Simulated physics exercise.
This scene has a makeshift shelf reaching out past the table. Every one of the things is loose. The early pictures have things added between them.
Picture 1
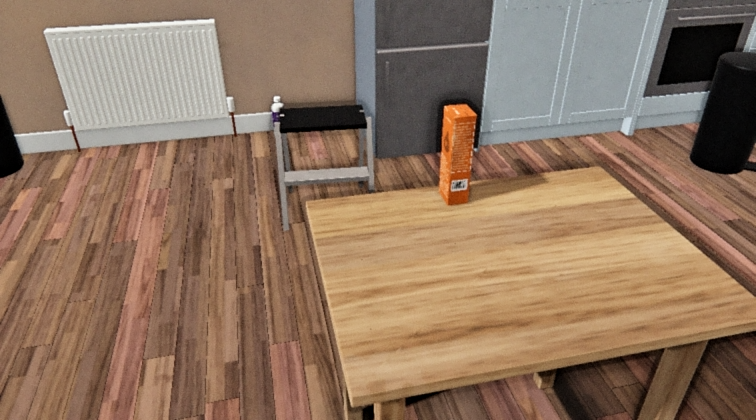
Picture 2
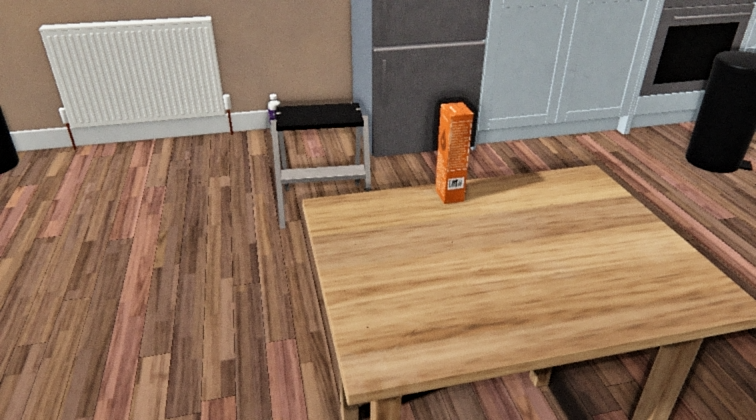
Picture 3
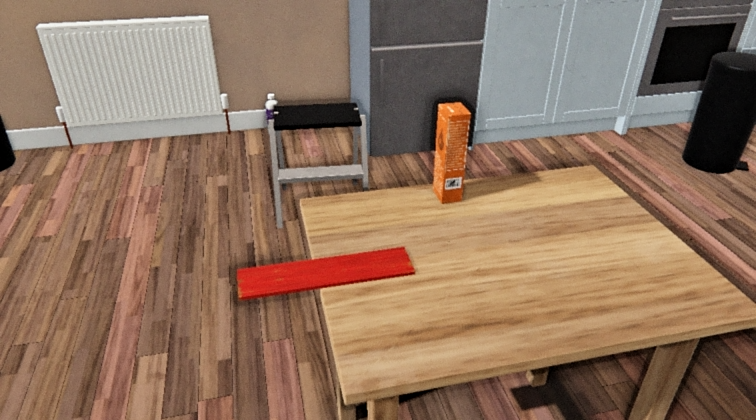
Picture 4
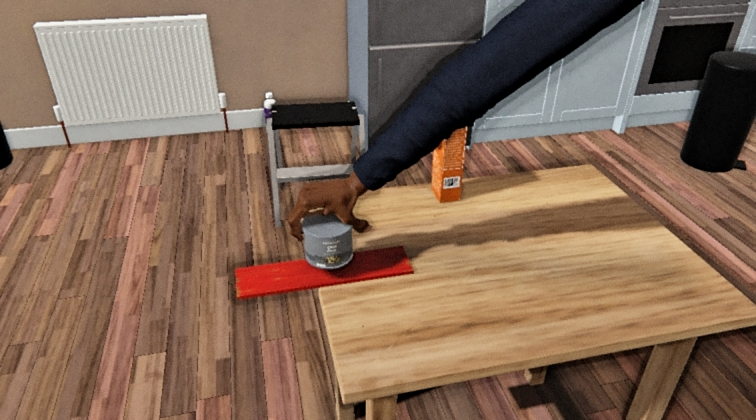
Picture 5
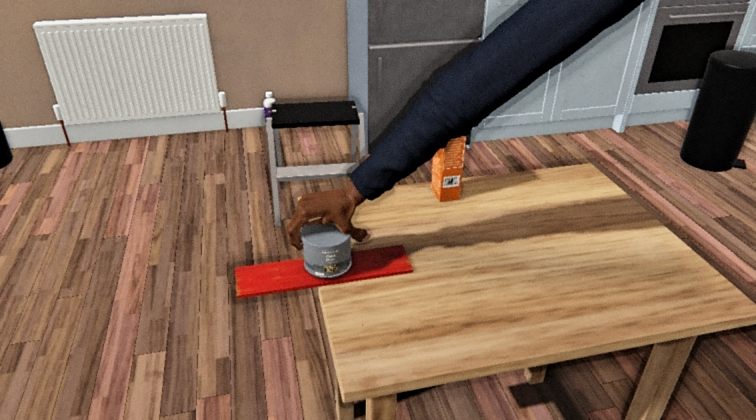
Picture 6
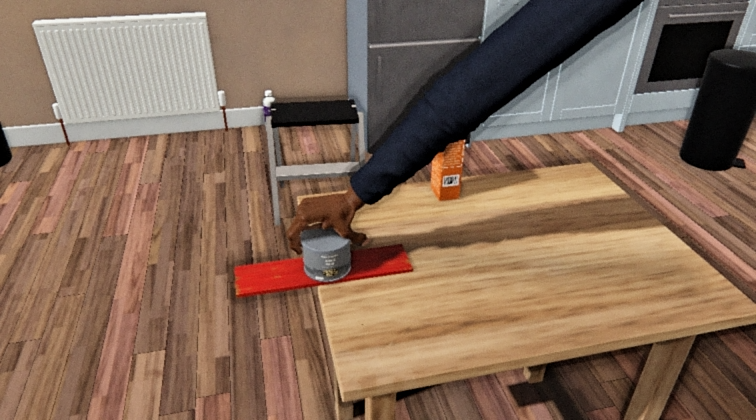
On a wooden table with an orange carton, a red plank appears and a hand lowers a grey tub onto it.
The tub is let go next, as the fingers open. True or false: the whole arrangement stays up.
True.
Then, 0.20 s past the last view, nothing moves.
Then, 0.60 s past the last view, grey tub resting near (327, 252).
Finally, all 3 still in place. Final places as the last picture's camera would see them, grey tub near (327, 252). The plank holds.
